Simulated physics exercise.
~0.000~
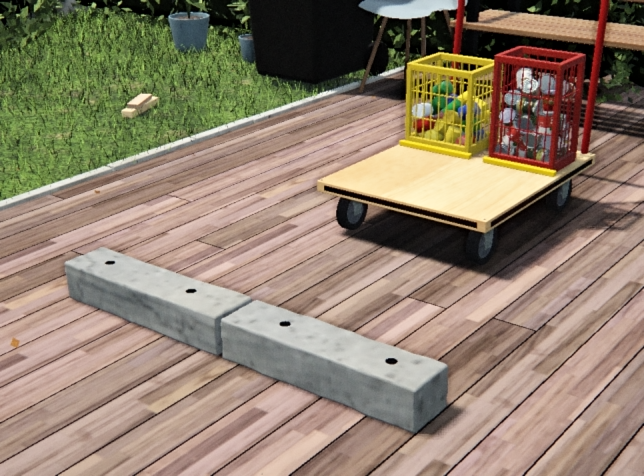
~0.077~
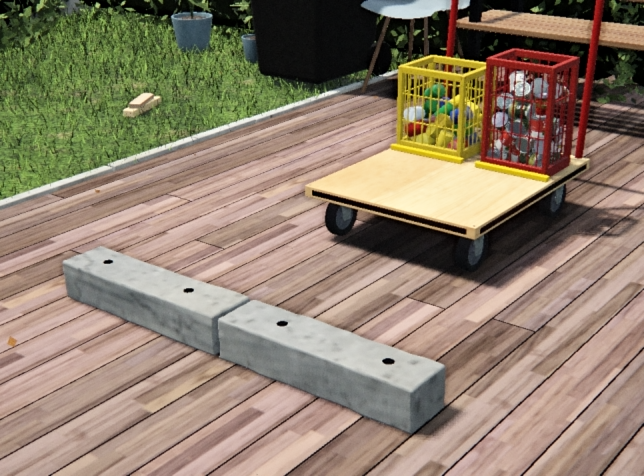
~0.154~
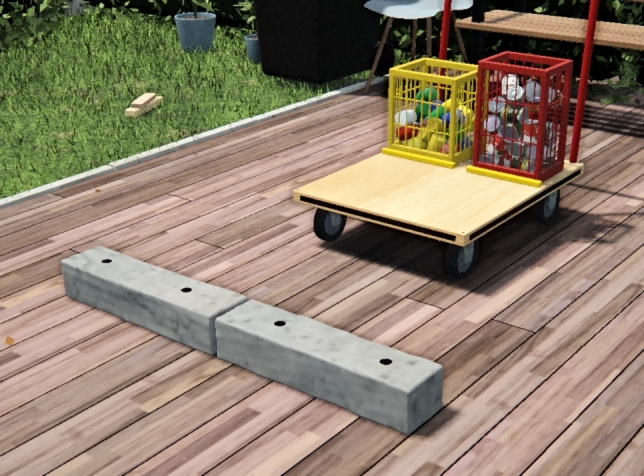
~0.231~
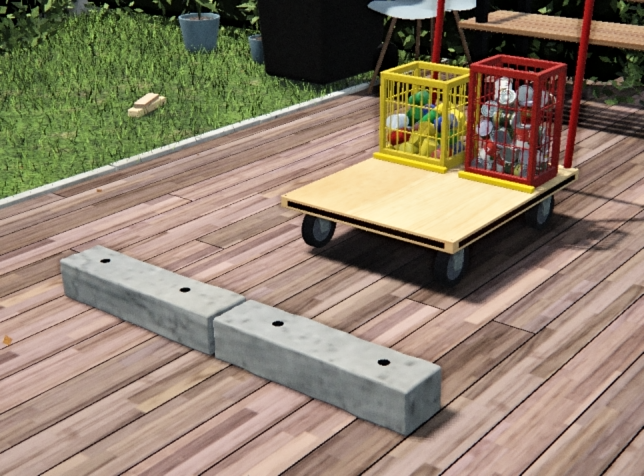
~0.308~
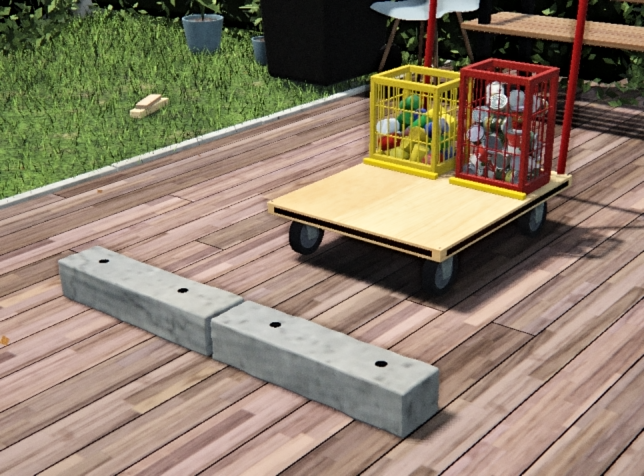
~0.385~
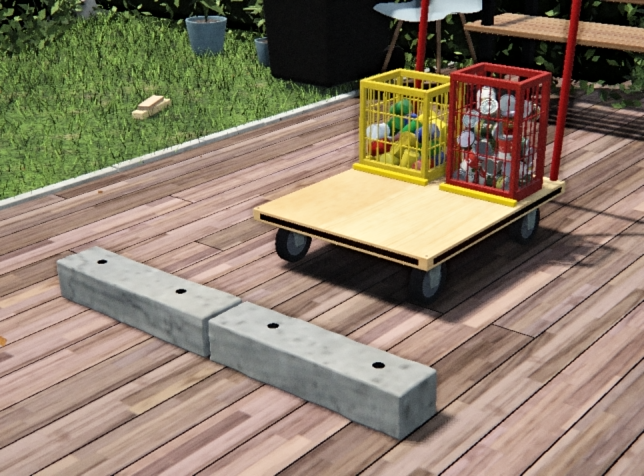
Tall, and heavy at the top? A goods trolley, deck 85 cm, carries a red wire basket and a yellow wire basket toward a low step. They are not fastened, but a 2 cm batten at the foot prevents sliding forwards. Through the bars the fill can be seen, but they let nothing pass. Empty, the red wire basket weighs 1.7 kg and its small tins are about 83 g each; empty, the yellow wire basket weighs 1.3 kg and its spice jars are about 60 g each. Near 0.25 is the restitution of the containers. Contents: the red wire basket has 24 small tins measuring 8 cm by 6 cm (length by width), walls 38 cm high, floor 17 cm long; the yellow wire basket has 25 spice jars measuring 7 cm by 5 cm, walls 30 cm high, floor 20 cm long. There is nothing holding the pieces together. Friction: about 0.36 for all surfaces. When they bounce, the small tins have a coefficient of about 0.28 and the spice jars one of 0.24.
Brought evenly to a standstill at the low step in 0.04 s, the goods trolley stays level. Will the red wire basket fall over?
When it all settles, the red wire basket remains erect.
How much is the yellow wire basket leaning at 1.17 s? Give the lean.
Tilt: Around 0 degrees.
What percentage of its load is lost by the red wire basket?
I'd say close to 0 per cent, give or take.
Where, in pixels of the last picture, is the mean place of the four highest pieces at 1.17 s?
They are centred near pixel (431, 138).
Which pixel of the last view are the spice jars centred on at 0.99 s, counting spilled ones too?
Centre approx. (333, 173).
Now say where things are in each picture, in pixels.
In the first frame (places track the rim corner closest to us here; the camera moves round a little), red wire basket (562, 64); yellow wire basket (473, 72); 76 cm to go; all still inside.
The second frame shows red wire basket (554, 67); yellow wire basket (464, 75); 69 cm to go.
The third frame shows red wire basket (547, 70); yellow wire basket (456, 79); 63 cm to go.
The fourth frame shows red wire basket (539, 74); yellow wire basket (448, 82); 56 cm to go.
The fifth frame shows red wire basket (531, 78); yellow wire basket (438, 87); 50 cm to go.
The sixth frame shows red wire basket (521, 83); yellow wire basket (428, 91); 43 cm to go; all still inside.
After 0.87 s, the stop begins.
After 0.99 s, the red wire basket leans 7° with 0 of 24 out and the yellow wire basket is upright with 0 of 25 out.
After 1.17 s, the red wire basket is upright with 0 of 24 out and the yellow wire basket is upright with 0 of 25 out.
Outcome (at 1.41 s), the red wire basket is upright with 0 of 24 out and the yellow wire basket is upright with 0 of 25 out. Greatest lean of the red wire basket, 8°.
